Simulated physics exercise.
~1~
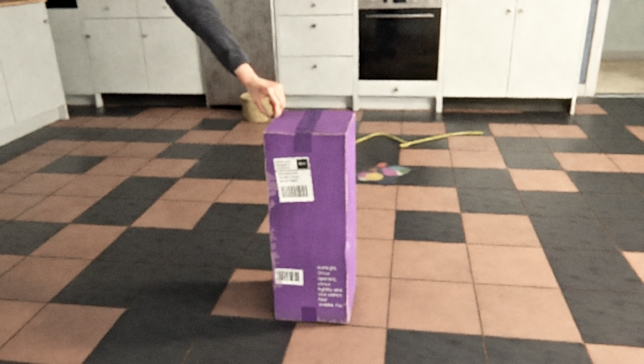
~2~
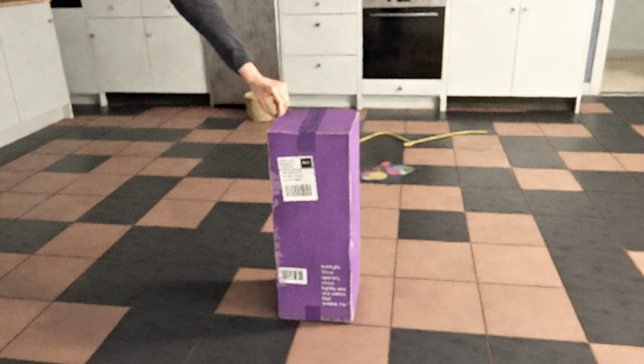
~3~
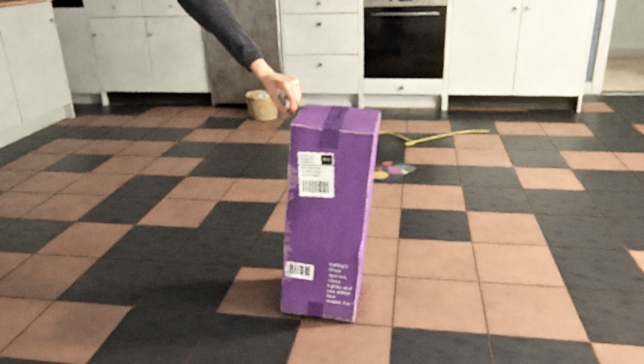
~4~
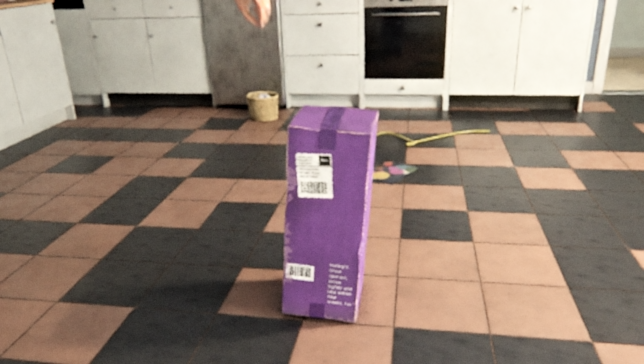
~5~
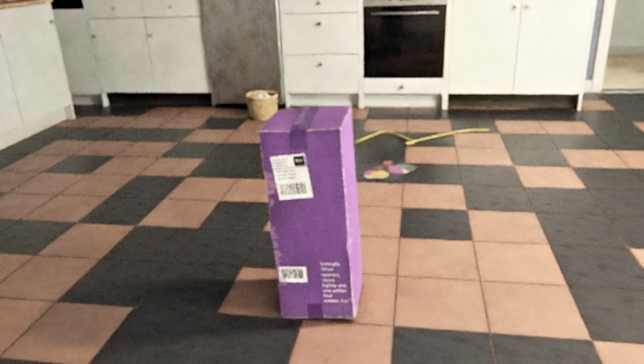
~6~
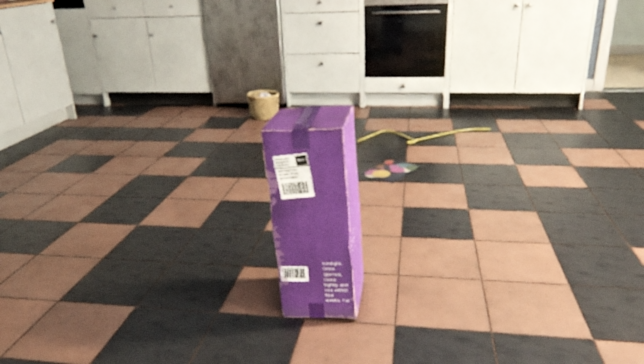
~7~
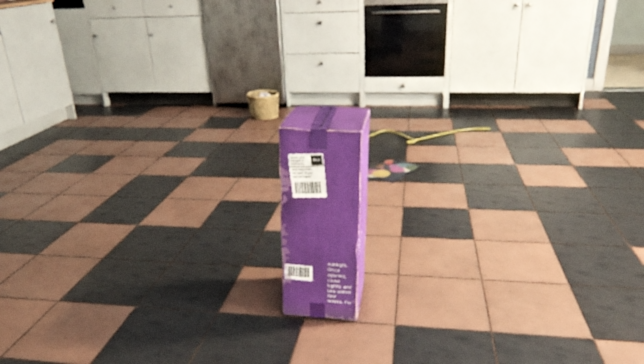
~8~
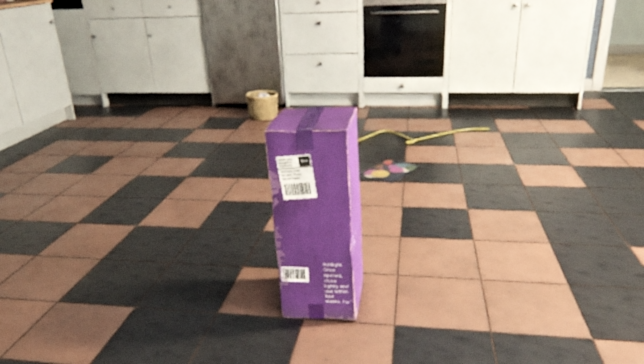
A hand tips a tall purple box, which rocks side to side and stays upright.
